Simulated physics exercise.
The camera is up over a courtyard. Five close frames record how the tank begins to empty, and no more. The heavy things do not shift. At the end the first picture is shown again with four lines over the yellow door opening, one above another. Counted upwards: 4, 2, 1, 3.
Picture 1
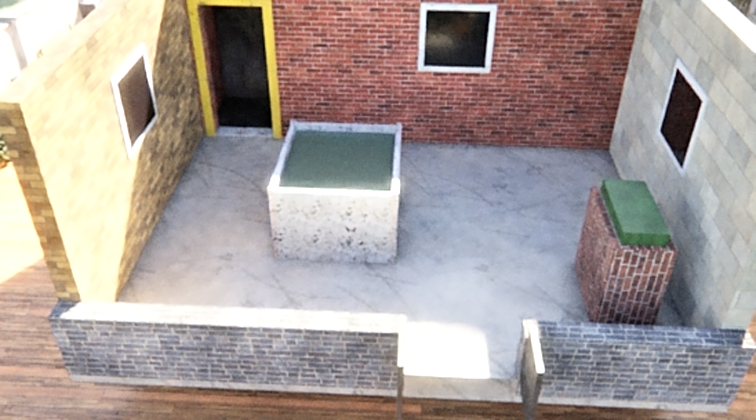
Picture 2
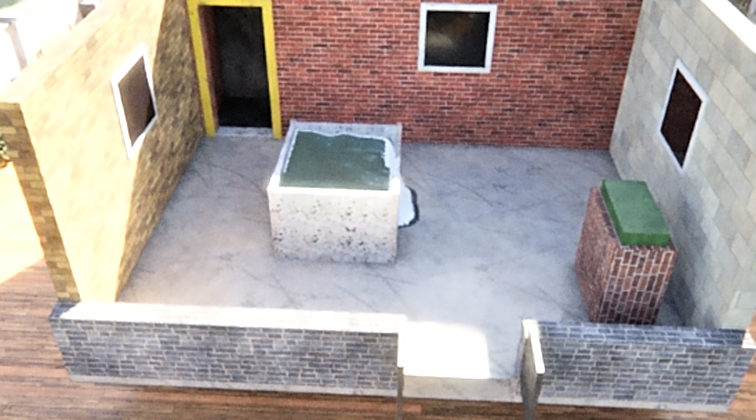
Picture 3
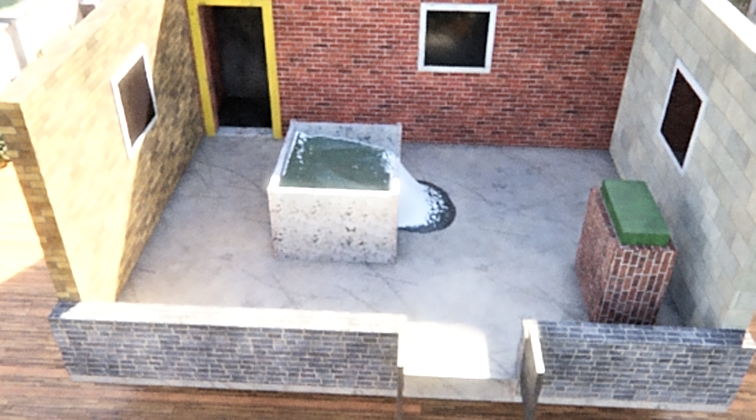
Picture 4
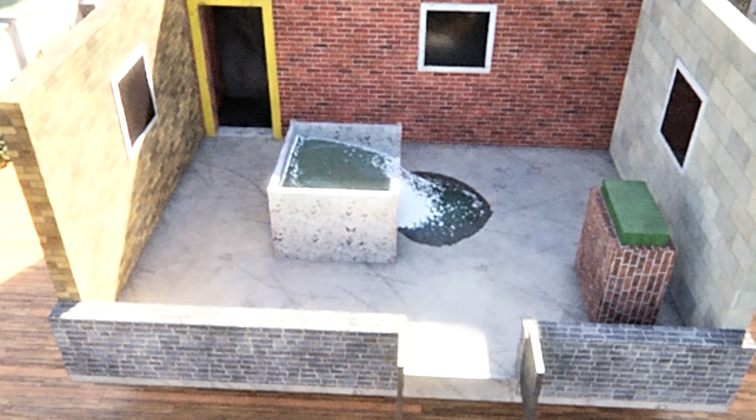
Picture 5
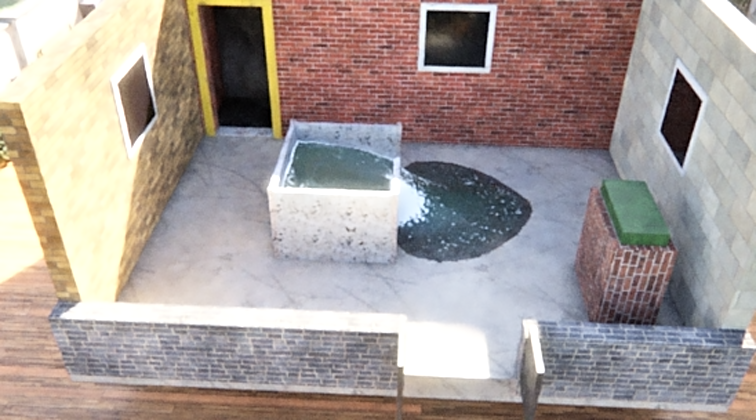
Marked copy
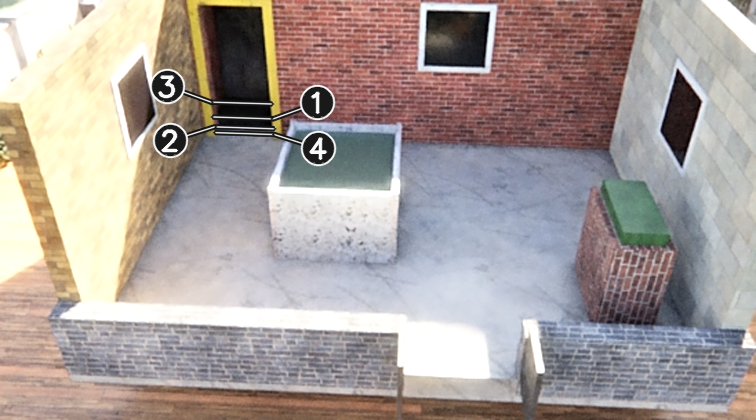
Dark green water pouring from the right side of a pale stone tank, foaming and spreading across a walled courtyard floor.
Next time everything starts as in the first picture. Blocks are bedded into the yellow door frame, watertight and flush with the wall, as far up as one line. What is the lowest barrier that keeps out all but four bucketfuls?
Go for 4.
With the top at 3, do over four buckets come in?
No.
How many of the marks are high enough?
All four.
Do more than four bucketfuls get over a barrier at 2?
No, that is safe.
On the marked copy, 1 at (243, 117); 2 at (244, 127); 3 at (241, 103); 4 at (244, 133); from the bottom up 4, 2, 1, 3.
With 1, nothing gets over.
With 2, nothing gets over.
With 3, nothing gets over.
With 4, a splash gets over, under a bucket.
